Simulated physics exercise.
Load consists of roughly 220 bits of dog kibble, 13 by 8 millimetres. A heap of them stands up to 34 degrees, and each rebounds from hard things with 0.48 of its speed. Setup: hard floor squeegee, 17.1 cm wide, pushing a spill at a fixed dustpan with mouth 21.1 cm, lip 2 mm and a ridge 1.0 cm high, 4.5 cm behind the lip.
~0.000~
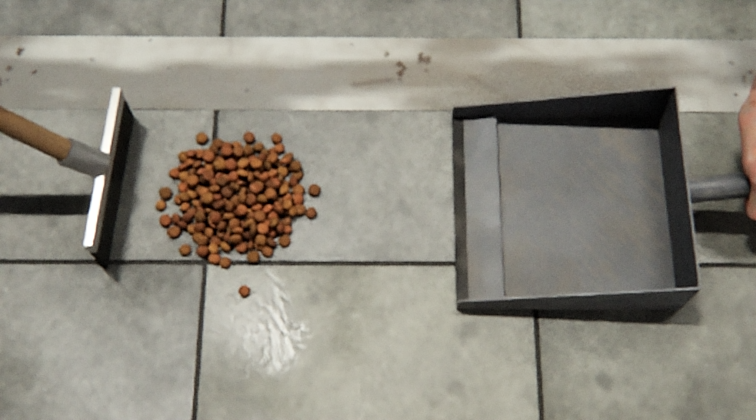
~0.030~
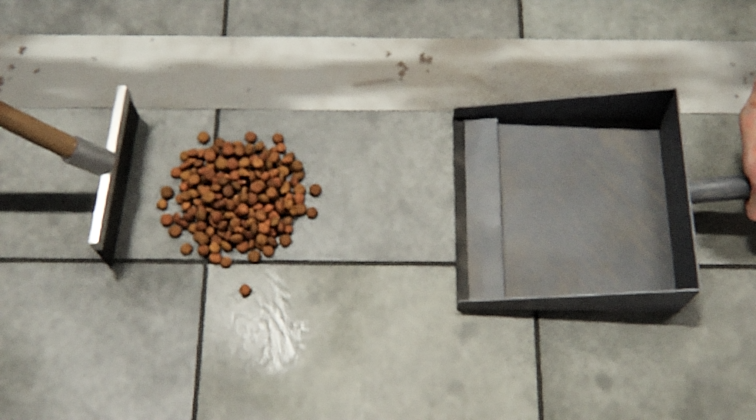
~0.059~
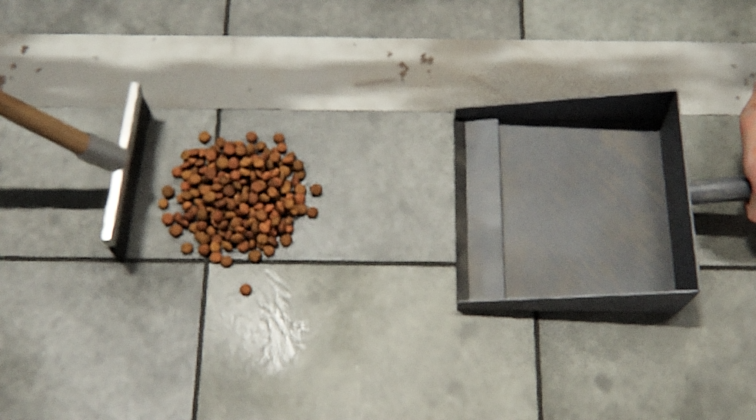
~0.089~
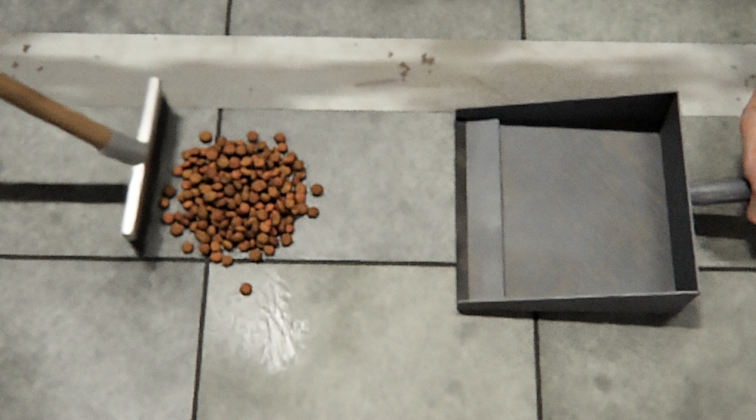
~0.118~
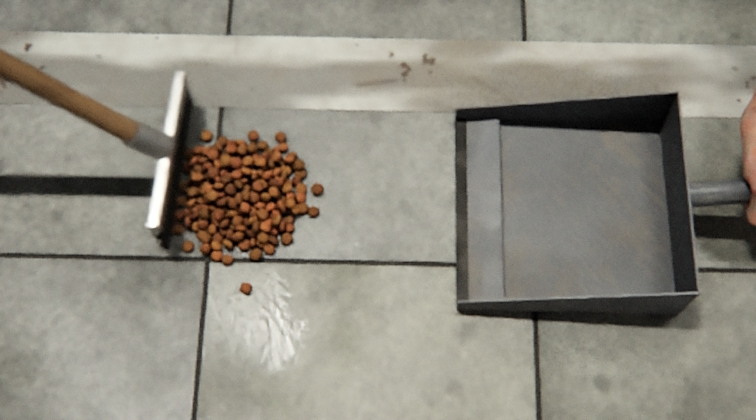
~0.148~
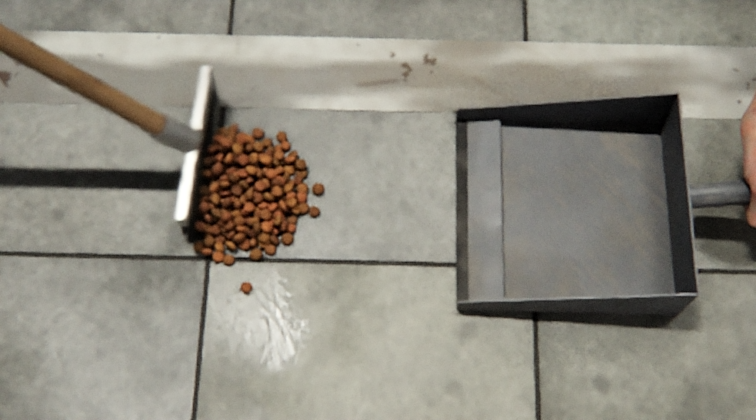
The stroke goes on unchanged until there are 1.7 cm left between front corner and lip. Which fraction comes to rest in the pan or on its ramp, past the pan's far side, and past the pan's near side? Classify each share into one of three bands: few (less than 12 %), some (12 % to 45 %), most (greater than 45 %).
Classification: Pan - some, far side - some, near side - few.
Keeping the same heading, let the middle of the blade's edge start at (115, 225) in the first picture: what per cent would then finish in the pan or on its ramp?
Close to 40 in a hundred.
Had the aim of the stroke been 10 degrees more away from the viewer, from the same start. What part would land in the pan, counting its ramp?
In that case around 5 per cent.
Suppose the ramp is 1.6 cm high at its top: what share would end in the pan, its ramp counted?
Then around 20 percent, ramp counted.
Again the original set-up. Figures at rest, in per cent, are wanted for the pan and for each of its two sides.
Pan: 25%. Far side: 20%. Near side: 0%.
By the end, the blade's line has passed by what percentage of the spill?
Roughly 35 percent of it.
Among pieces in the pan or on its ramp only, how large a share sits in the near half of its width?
Estimate: Close to 10 %.
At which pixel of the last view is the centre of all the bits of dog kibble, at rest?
Roughly pixel (452, 180).
Then, at 0.30 s, middle of the blade 14 cm from the lip; 0 % over the lip, far side 10 %, near side 0 %.
After 0.41 s, middle of the blade 5 cm from the lip; 0 % over the lip, far side 15 %, near side 0 %.
Then, at 0.64 s, middle of the blade 2 cm from the lip; 25 % over the lip, far side 20 %, near side 0 %.
At rest (1.2 s), pan 25 %, far side 20 %, near side 0 %, in front of the lip or behind the blade 55 %.
